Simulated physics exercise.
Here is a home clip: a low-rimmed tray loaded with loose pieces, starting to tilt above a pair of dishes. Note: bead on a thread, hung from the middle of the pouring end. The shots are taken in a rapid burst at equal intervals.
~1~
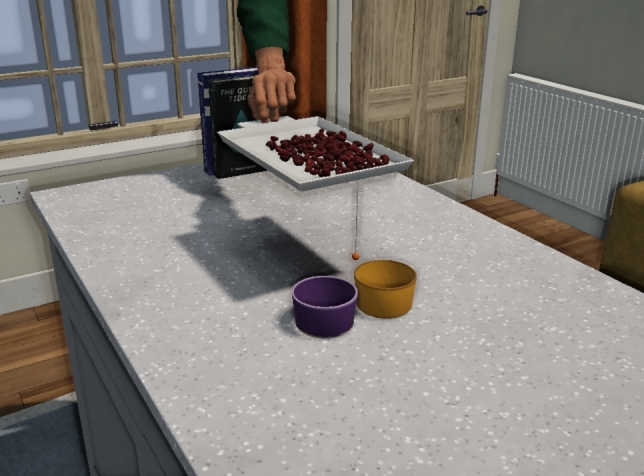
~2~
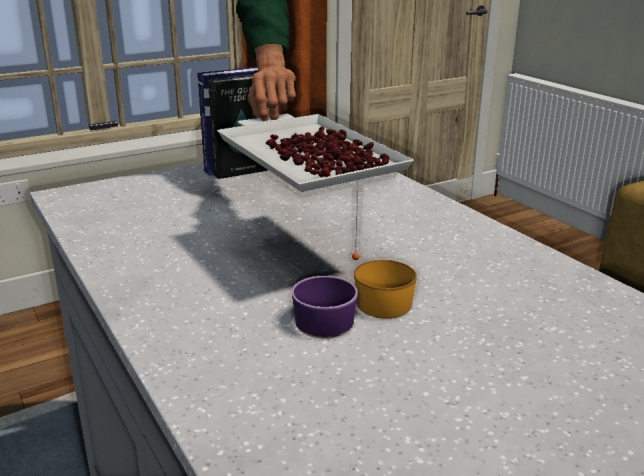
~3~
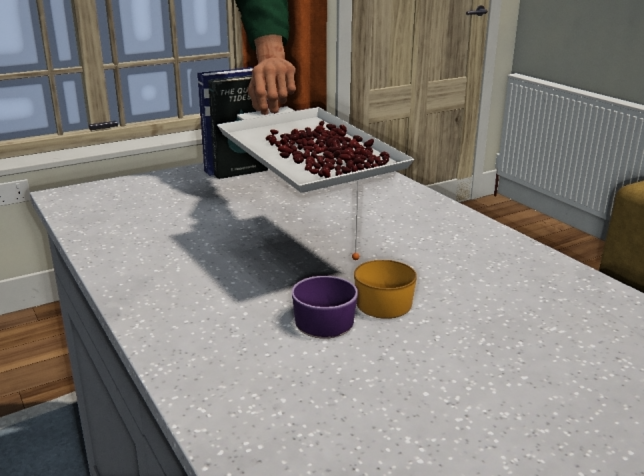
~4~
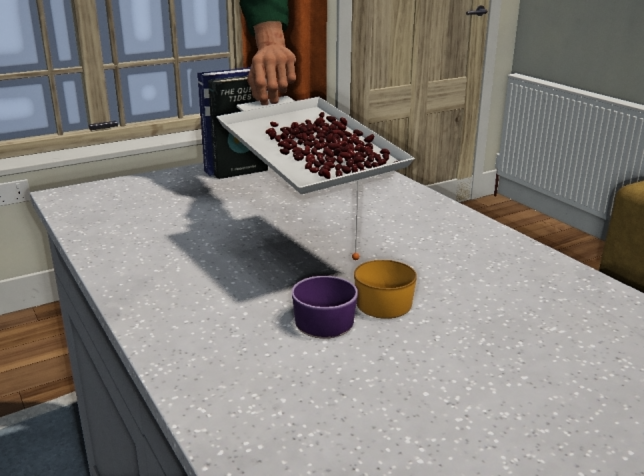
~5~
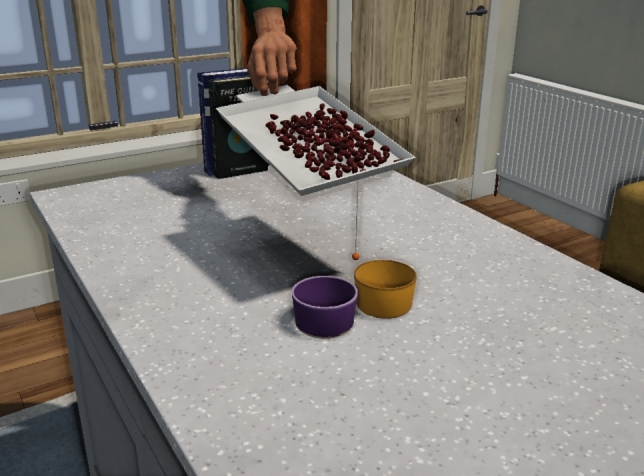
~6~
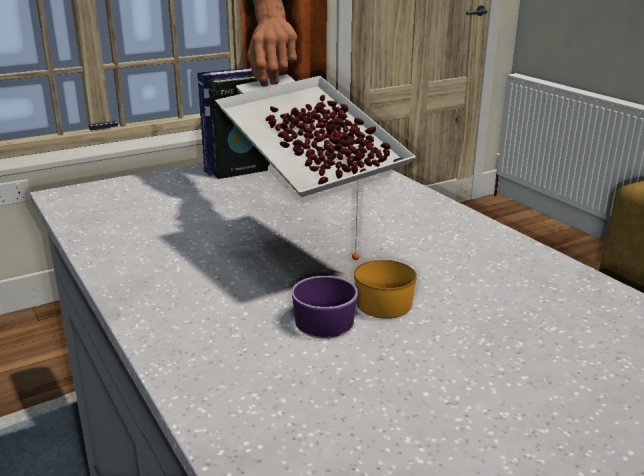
To begin with, a hand holds a white tray of dark red beans nearly level above a purple dish and an orange dish on a speckled counter. The hand then gradually raises the tray's far end, slanting it toward its near left corner, while the beans stay on it.
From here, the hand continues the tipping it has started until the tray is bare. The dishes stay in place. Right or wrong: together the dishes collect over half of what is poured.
Right.
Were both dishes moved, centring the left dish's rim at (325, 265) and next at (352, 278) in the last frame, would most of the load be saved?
At place one not up to half; at place two not up to half.
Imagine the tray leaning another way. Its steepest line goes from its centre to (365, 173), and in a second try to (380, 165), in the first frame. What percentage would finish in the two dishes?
Respectively 40 and 20 in a hundred.
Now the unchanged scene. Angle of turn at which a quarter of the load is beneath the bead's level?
Close to 80 degrees, I reckon.
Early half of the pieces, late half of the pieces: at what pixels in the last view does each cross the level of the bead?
Earlier portion about (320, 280); later portion about (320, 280).
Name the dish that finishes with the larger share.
Fuller side: Left of the pair.
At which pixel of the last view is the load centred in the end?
Close to (322, 315) in the last view.
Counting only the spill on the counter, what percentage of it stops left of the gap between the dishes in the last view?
Share to the left: Near 80 per cent.
Just after the last frame, tray tipped steeply; almost all on the tray; just a few in the left dish; just a few outside both; just a few in the air.
A moment on, tray tipped right over; just a few on the tray; roughly half in the left dish; about a tenth in the right dish; roughly a quarter outside both; about a tenth in the air.
Further on, tray tipped past a quarter turn; roughly two thirds in the left dish; about a tenth in the right dish; roughly a quarter outside both.
When it is over, tray tipped past a quarter turn; roughly two thirds in the left dish; about a tenth in the right dish; roughly a quarter outside both.
